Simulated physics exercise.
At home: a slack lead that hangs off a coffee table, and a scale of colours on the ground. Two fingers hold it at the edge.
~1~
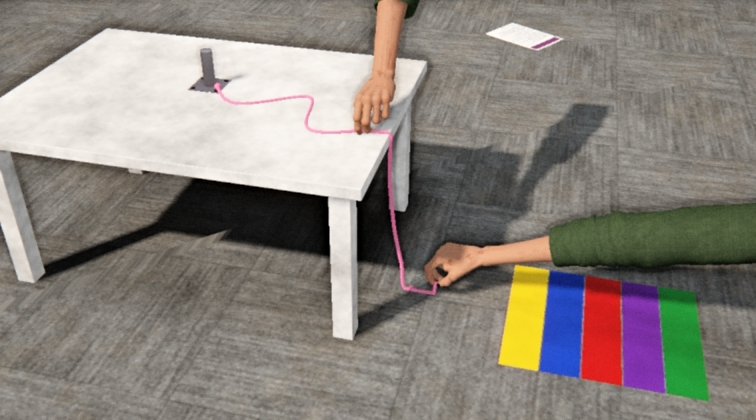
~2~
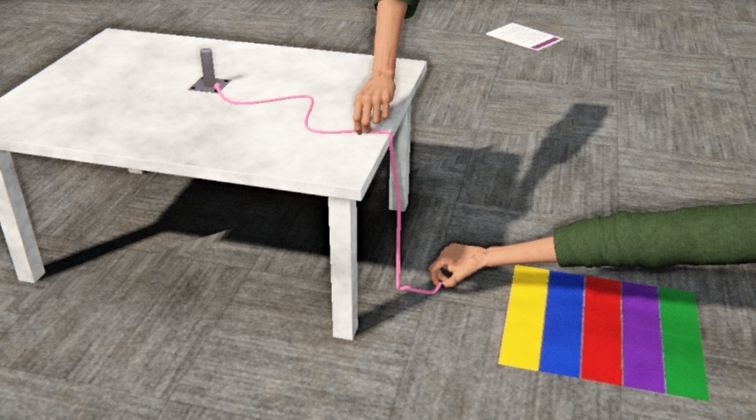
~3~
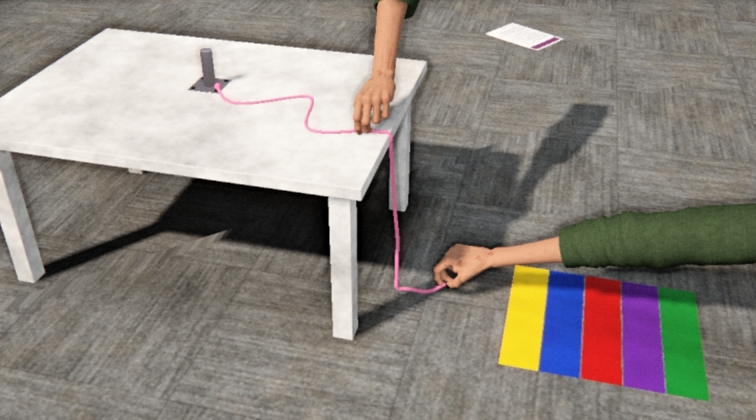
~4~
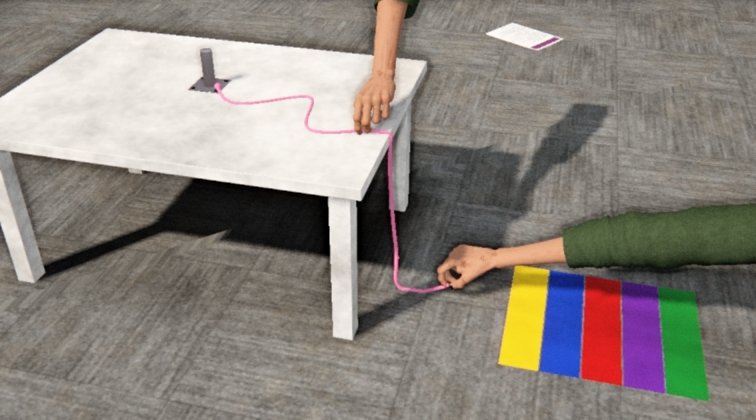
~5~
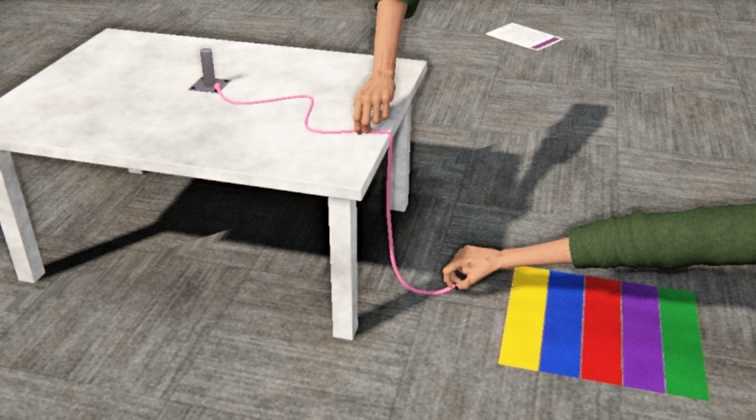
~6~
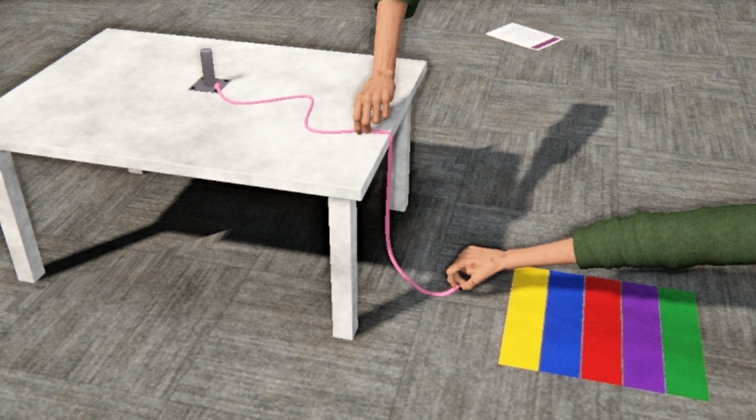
At the start, a pink cord runs across a white table, pinned at the edge by one hand, and hangs to the floor, where another hand holds its end. That lower hand slowly draws the end slightly right, toward the striped colours, and the hanging part bends into a smoother curve.
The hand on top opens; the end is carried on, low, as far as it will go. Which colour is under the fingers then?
It gets as far as the purple strip.
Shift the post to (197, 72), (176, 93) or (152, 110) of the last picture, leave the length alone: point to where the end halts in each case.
The places are (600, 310), (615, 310) and (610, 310).
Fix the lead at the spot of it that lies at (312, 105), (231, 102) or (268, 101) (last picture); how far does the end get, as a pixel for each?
Try by try, around (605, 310), (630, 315) and (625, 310).
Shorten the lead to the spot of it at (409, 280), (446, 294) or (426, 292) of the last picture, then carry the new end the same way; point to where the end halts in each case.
In that order: (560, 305), (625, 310) and (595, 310).
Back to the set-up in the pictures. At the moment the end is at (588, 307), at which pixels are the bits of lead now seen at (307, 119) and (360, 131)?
Near (372, 116) and (410, 167).
Soon after, end near (587, 307); over red.
Then, end near (624, 313); over red.
At full stretch, end near (645, 316); over purple. The purple one.
